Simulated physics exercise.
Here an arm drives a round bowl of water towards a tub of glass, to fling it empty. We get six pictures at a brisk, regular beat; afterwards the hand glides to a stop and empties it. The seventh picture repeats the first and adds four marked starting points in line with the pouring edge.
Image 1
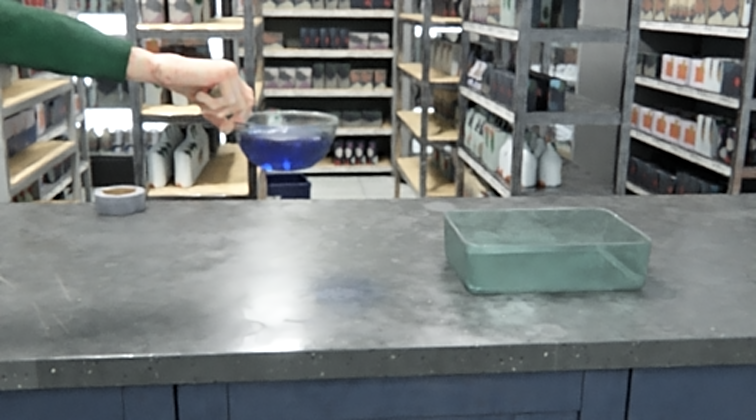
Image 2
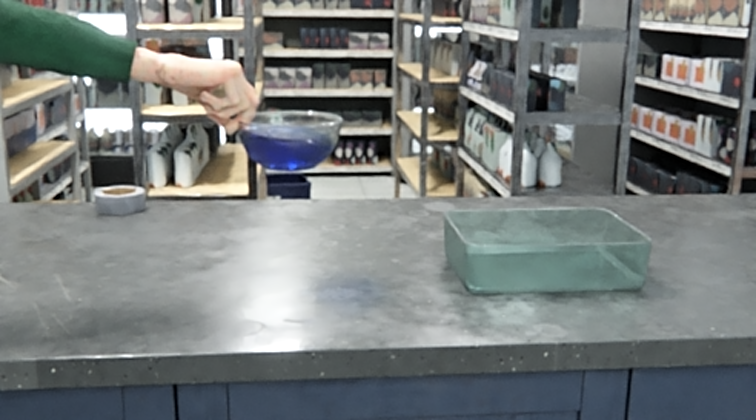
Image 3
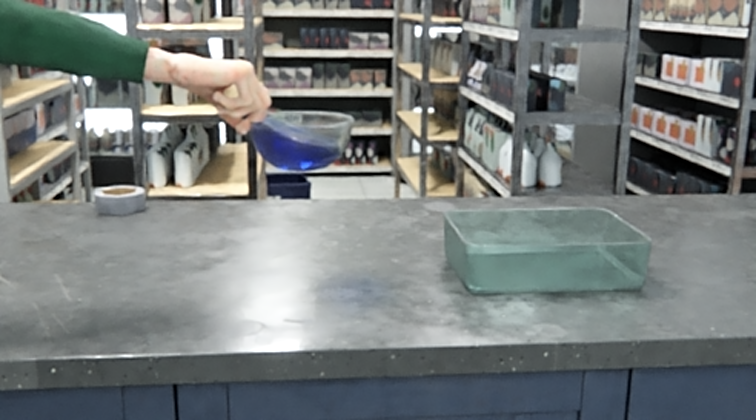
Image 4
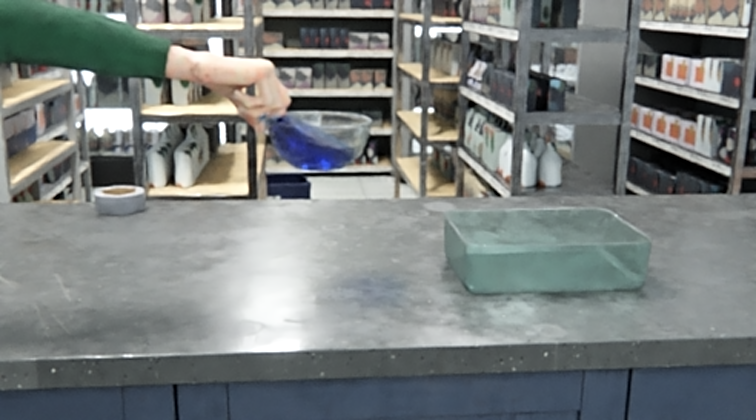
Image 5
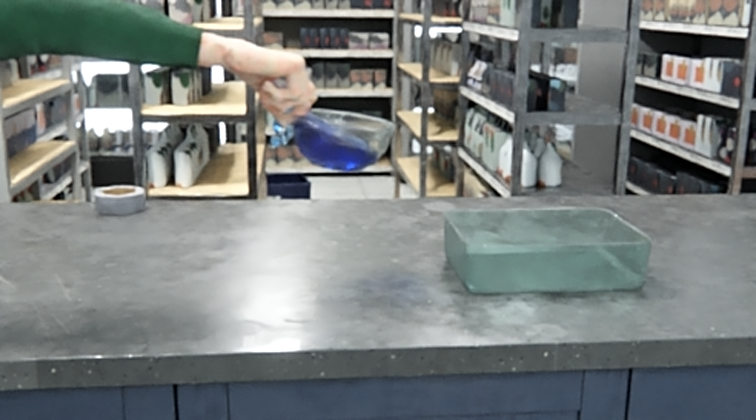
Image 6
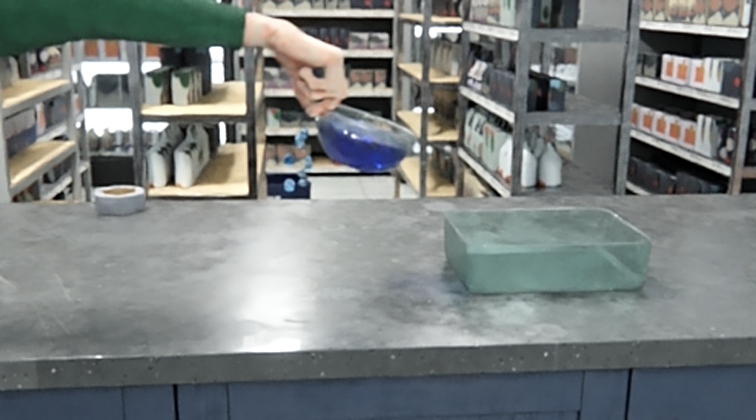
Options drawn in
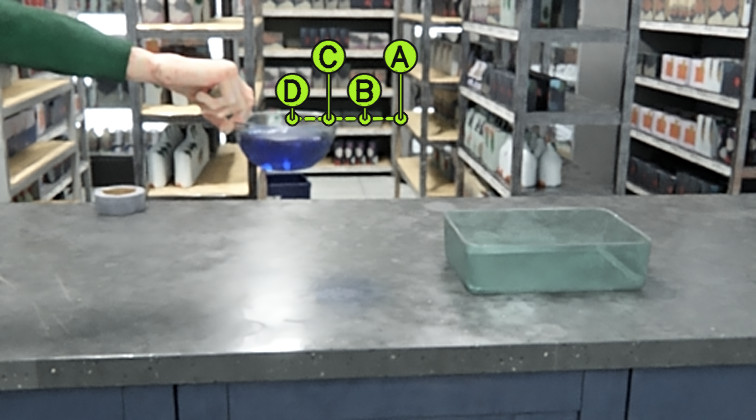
An arm in a green sleeve moving a glass bowl of blue water rightward over a counter, tilting it as drops escape behind.
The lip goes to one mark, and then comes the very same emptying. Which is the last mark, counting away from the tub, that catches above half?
Dot D.
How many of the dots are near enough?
All four.
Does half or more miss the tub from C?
No, that is safe.
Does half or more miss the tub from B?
No, not at all.
On the marked copy, A at (400, 118); B at (364, 118); C at (328, 118); D at (292, 118).
With A, about 82 % lands in the tub, 10 % falls short and 7 % goes beside or beyond.
With B, about 74 % lands in the tub, 5 % falls short and 21 % goes beside or beyond.
With C, about 74 % lands in the tub, 11 % falls short and 15 % goes beside or beyond.
With D, about 62 % lands in the tub, 26 % falls short and 12 % goes beside or beyond.
